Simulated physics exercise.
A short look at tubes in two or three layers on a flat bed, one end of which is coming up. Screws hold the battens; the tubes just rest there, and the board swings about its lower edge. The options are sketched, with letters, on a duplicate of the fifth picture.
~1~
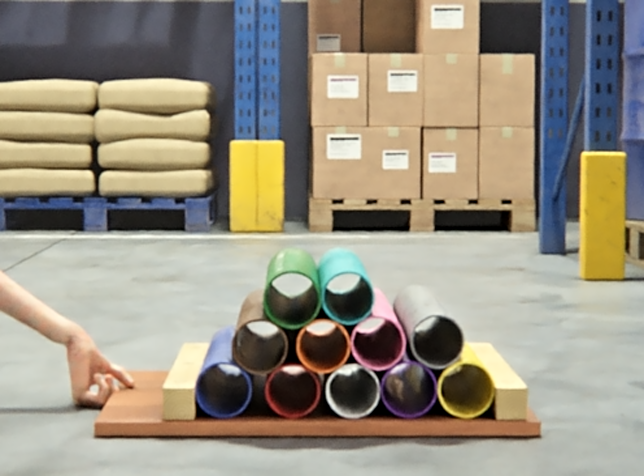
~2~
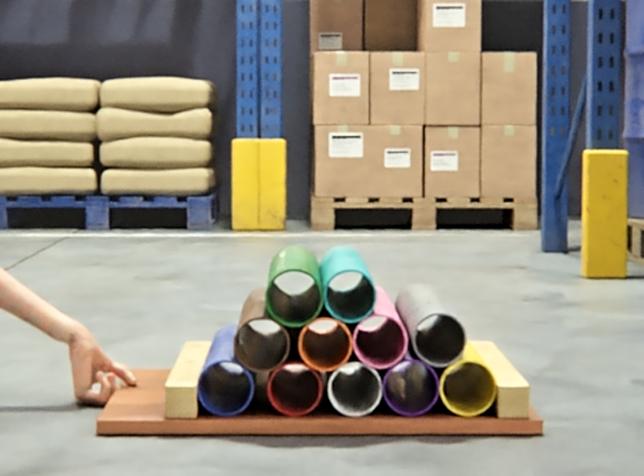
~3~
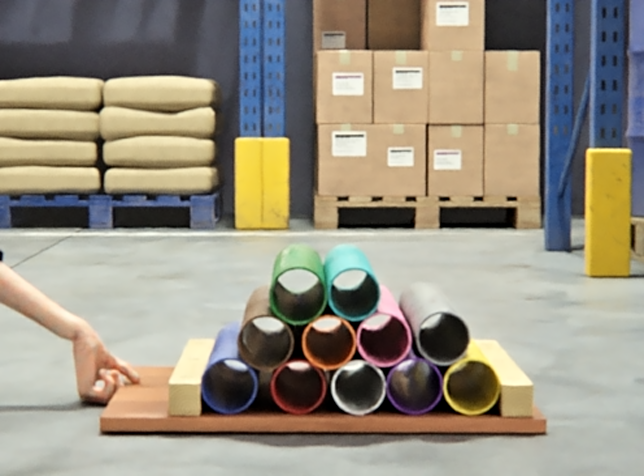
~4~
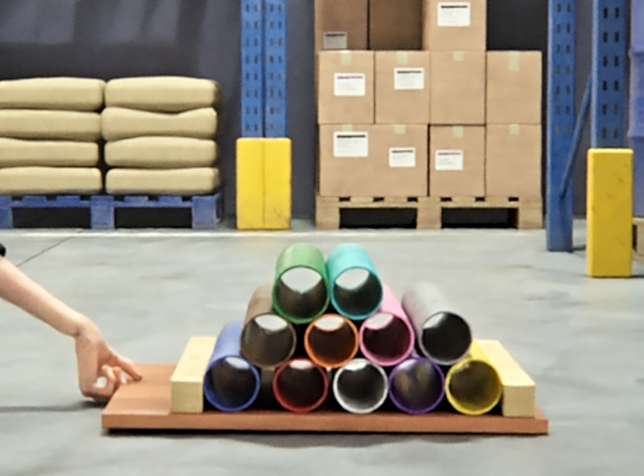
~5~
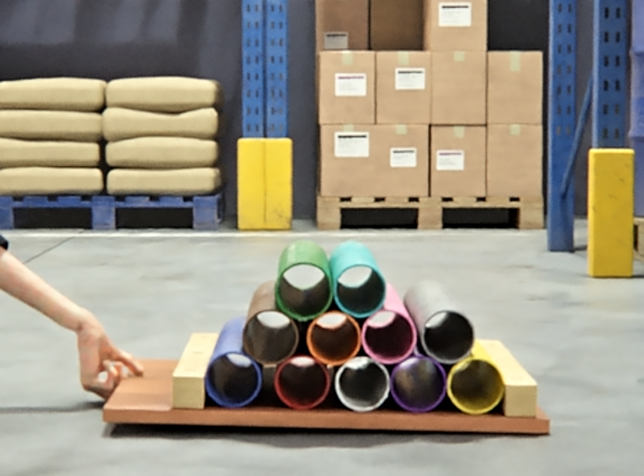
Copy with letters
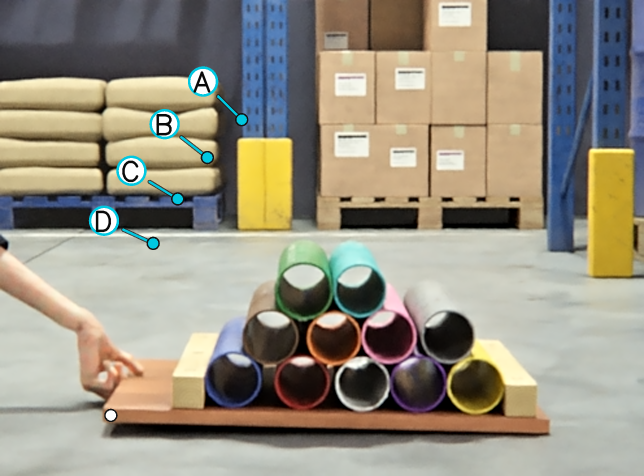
In a warehouse, colourful tubes sat stacked in a pyramid between two wooden blocks on a flat board while a hand gripped its left end, then raised that end very slightly.
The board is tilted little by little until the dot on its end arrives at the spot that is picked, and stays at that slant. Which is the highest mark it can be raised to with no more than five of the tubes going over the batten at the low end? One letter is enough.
Stop at D.
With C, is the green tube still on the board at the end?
The green tube: No.
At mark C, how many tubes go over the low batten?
It comes to six.
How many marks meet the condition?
The number is one.
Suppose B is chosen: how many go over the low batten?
With B, six.
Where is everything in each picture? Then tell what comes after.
In the first frame, blue tube (223, 389); red tube (293, 391); white tube (353, 391).
In the second frame, white tube (355, 389); purple tube (411, 388).
In the third frame, board (321, 382); blue tube (229, 386); grey tube (444, 338).
In the fourth frame, board (323, 380); blue tube (231, 383); red tube (301, 385).
In the fifth frame, board (325, 378); blue tube (233, 380); red tube (302, 382).
On the marked copy, A at (242, 120); B at (207, 157); C at (178, 199); D at (153, 243); the white dot at (111, 415).
Following D. Soon after the start, board at 16°.
Later, board at 25°.
In the end, board at 25°, none over the low batten.
As for the rest, A six over the low batten; B six over the low batten; C six over the low batten.
